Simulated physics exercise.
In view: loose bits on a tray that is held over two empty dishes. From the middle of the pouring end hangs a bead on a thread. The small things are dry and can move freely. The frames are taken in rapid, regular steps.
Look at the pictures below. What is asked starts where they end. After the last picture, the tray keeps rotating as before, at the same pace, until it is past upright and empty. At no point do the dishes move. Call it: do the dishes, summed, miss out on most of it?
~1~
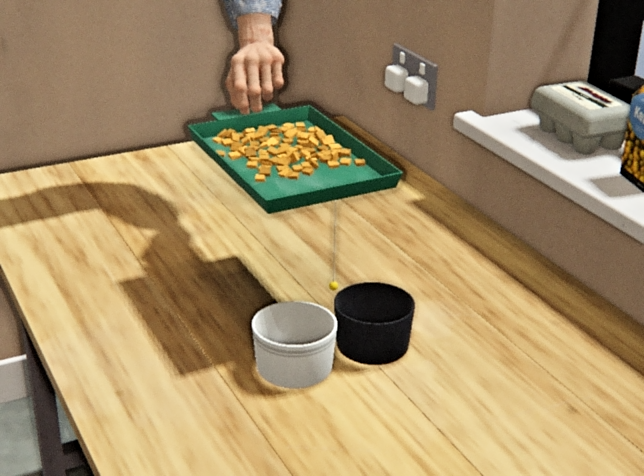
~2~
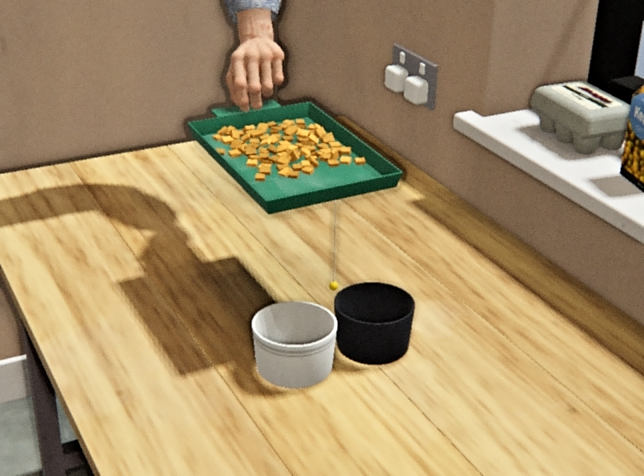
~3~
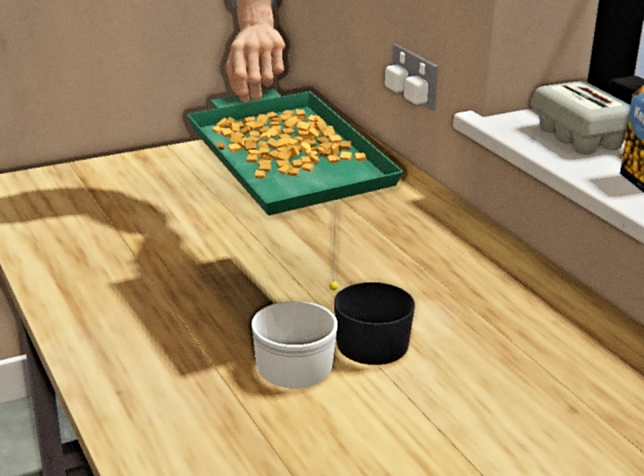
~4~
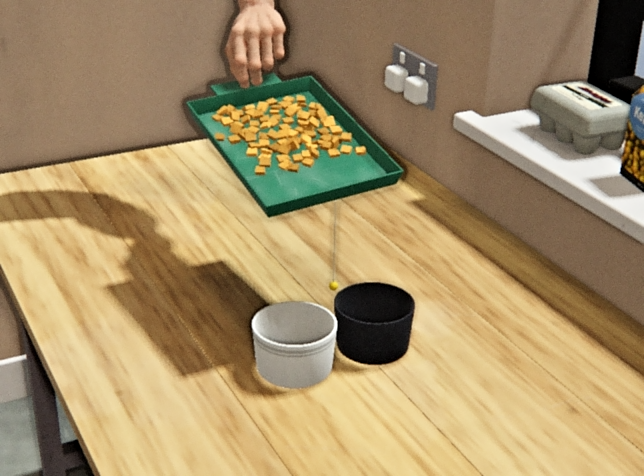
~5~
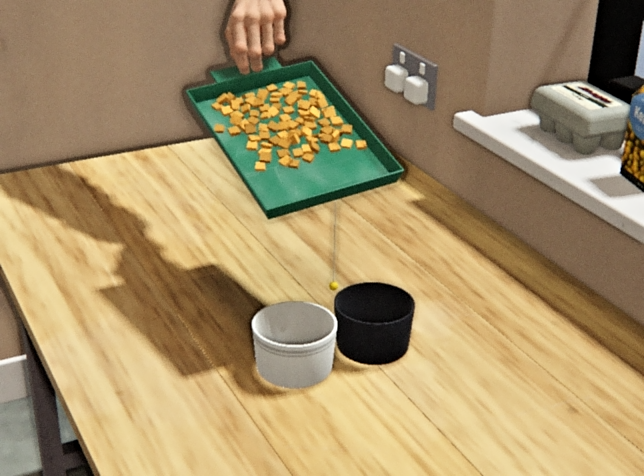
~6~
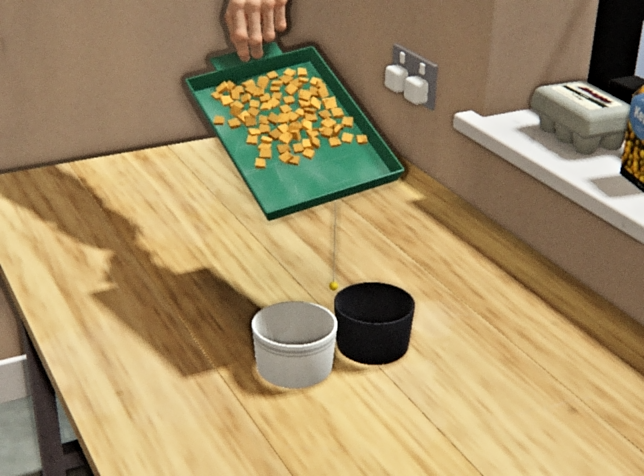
No, most of it lands in them.
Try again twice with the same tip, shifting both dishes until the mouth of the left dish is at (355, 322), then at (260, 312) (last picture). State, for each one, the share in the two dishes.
It comes to near 20 per cent the first time and near 40 per cent the second time.
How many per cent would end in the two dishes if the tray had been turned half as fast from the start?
It would be close to 90 per cent.
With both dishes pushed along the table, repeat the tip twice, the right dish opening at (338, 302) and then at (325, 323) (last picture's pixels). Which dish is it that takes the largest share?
Place 1: The one on the left side; place 2: The one on the right side.
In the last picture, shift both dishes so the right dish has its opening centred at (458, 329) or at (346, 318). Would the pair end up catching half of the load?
Place 1: Lower than half; place 2: Higher than half.
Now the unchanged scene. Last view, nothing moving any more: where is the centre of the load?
Roughly at (293, 364), give or take.
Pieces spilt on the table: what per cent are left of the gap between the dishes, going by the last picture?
Estimate: Roughly 60 %.
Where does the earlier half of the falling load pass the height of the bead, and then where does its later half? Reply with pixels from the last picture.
The early half goes through (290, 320), the late half through (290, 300).
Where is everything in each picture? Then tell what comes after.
The first frame shows corners of the pouring end near (268, 198) and (397, 172), level; middle of the load near (285, 147), cereal squares; left dish near (313, 363); right dish near (394, 340); bead on its thread near (333, 286).
The second frame shows corners of the pouring end near (268, 198) and (397, 171), level; middle of the load near (285, 145).
The third frame shows corners of the pouring end near (269, 200) and (397, 171), tipped barely, lowest at the left corner; middle of the load near (285, 138).
The fourth frame shows corners of the pouring end near (269, 203) and (398, 170), tipped a little, lowest at the left corner; middle of the load near (285, 128).
The fifth frame shows corners of the pouring end near (269, 206) and (398, 169), tipped clearly, lowest at the left corner; middle of the load near (286, 119).
The sixth frame shows corners of the pouring end near (269, 209) and (399, 168), tipped clearly, lowest at the left corner; middle of the load near (286, 110); left dish near (313, 363); right dish near (394, 340).
Shortly afterwards, tray tipped steeply; the bulk on the tray; a little in the air.
Next, tray tipped past a quarter turn; near a quarter on the tray; near half in the left dish; near a quarter outside both; only a few in the air.
Some moments later, tray tipped past a quarter turn; near two thirds in the left dish; only a few in the right dish; near a quarter outside both.
In the end, tray tipped past a quarter turn; near two thirds in the left dish; only a few in the right dish; near a quarter outside both.
